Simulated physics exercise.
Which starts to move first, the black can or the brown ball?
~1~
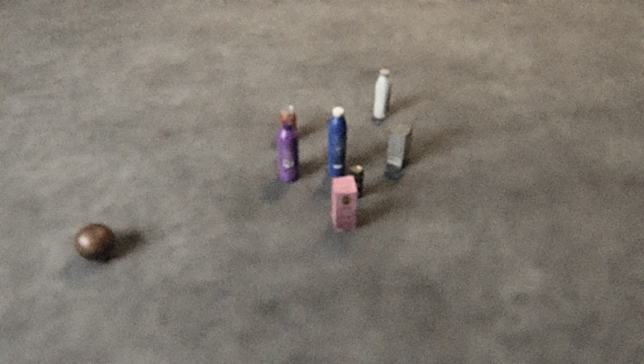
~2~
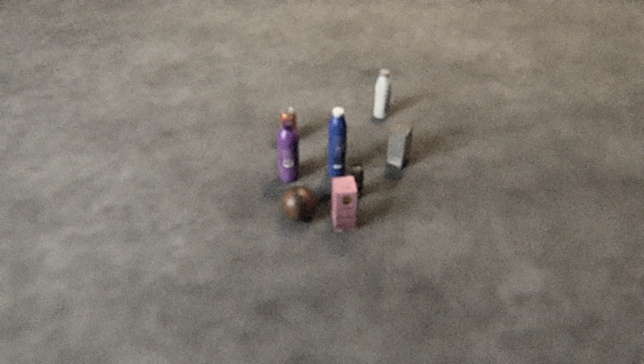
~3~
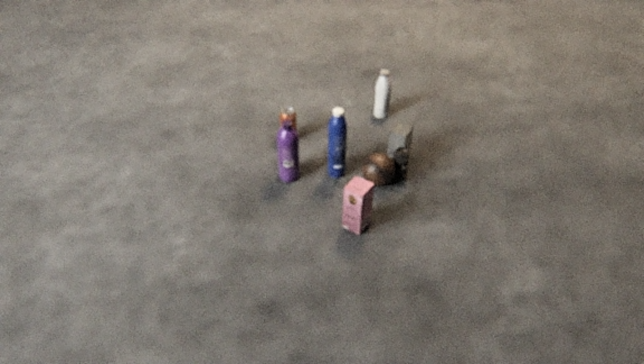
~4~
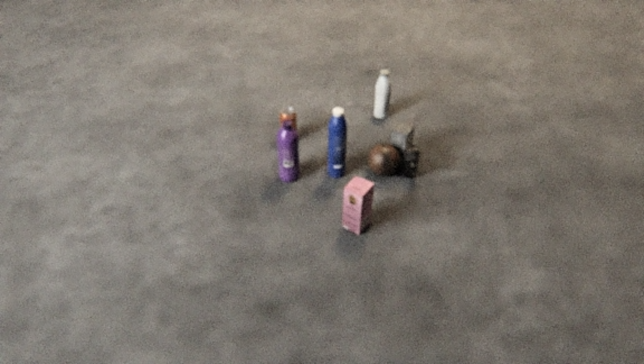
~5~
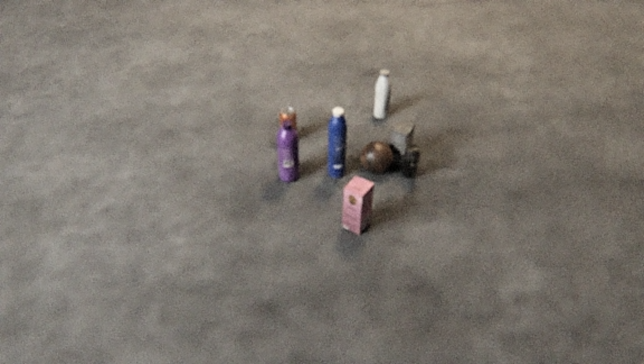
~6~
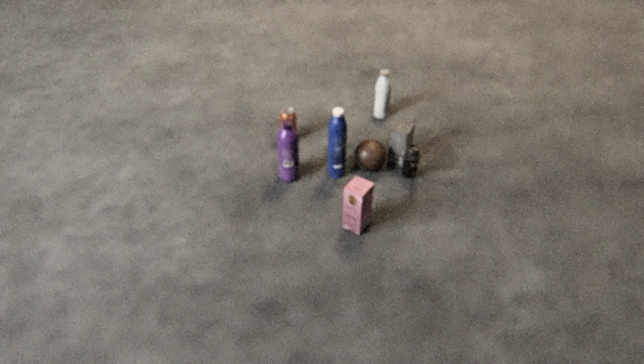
The brown ball starts to move first, and the black can shifts only after the ball has rolled in among the things.
